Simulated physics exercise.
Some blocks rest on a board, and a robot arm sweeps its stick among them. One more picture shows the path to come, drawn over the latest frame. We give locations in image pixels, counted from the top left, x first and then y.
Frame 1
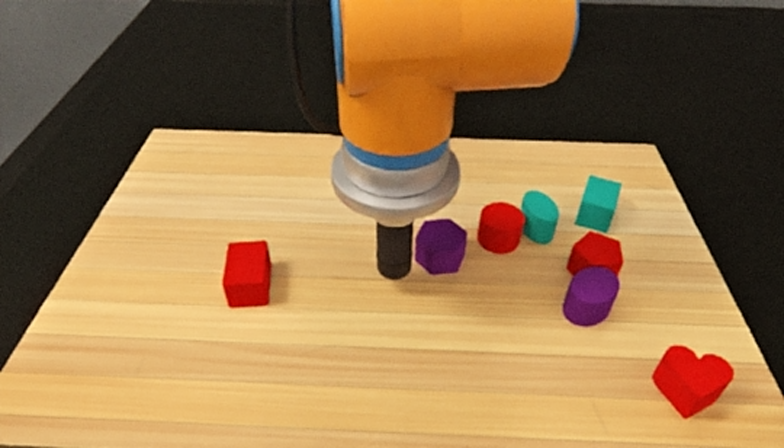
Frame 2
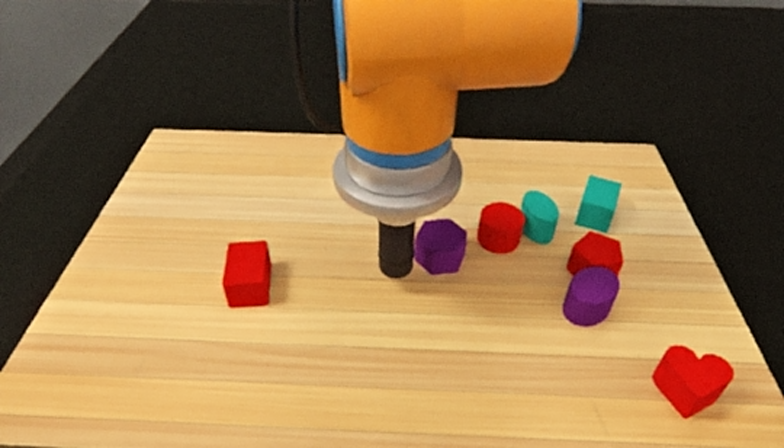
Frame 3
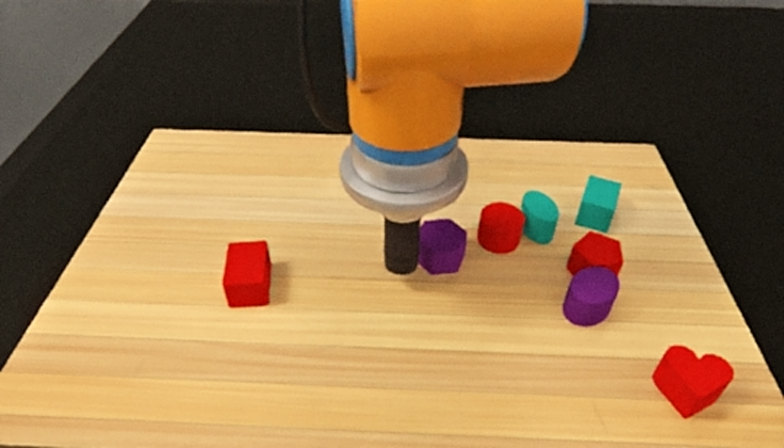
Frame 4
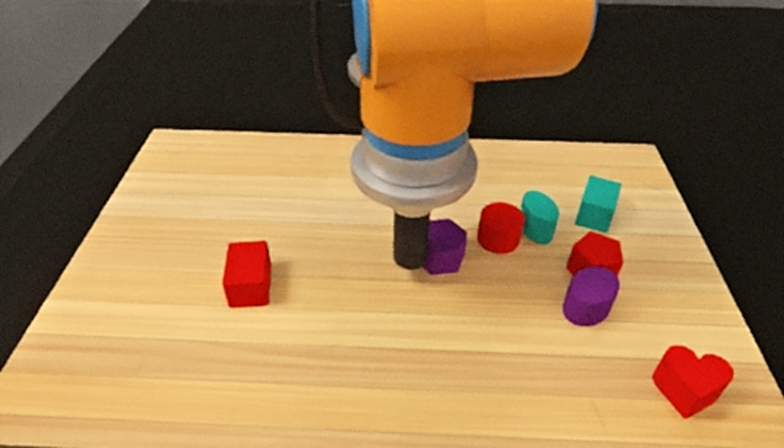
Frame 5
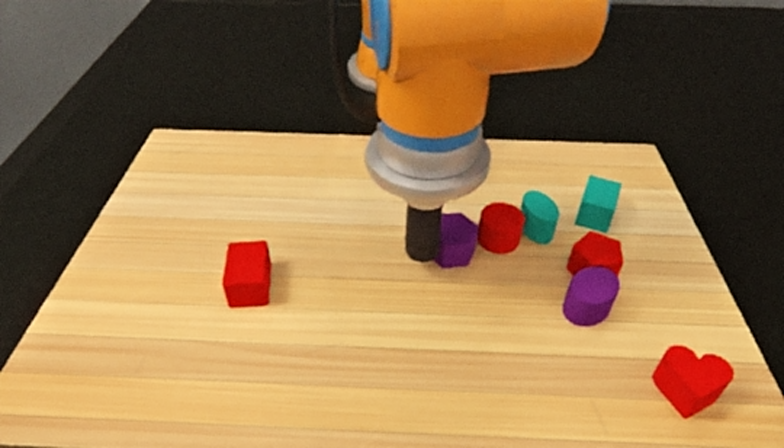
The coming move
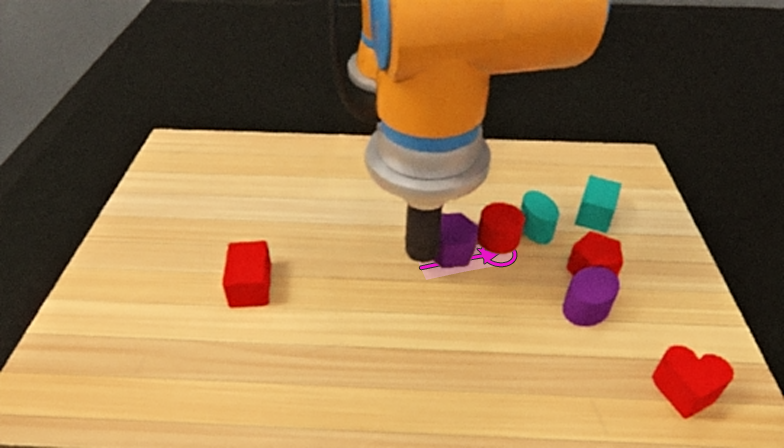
On a wooden board, a robot arm's stick nudges a purple six-sided block slightly right.
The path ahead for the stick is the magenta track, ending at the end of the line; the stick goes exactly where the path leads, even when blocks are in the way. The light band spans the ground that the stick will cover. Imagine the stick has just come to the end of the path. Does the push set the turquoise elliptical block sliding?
That would be a yes.
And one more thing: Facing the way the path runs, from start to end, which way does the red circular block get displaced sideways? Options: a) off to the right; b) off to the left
My answer is option b.
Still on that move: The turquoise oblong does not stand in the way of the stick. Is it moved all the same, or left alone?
The result: It stays put.
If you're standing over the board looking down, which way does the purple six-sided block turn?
Overhead view: Anti-clockwise.
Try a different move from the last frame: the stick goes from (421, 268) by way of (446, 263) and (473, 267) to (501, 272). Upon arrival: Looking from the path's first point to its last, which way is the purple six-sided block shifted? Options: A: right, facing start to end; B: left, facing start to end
B (left, facing start to end)
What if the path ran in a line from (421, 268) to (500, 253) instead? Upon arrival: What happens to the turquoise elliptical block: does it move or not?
It is shifted.
Drawn move, straight from (421, 268) to (499, 253).
The first path, step by step. Halfway along, stick at (462, 244); purple six-sided block at (481, 213), turned 35° anticlockwise; red circular block at (521, 204); turquoise elliptical block at (558, 202).
At the end, stick at (502, 237); purple six-sided block at (483, 204), turned 55° anticlockwise; red circular block at (525, 197); turquoise elliptical block at (564, 202); red pentagon still; turquoise oblong still.
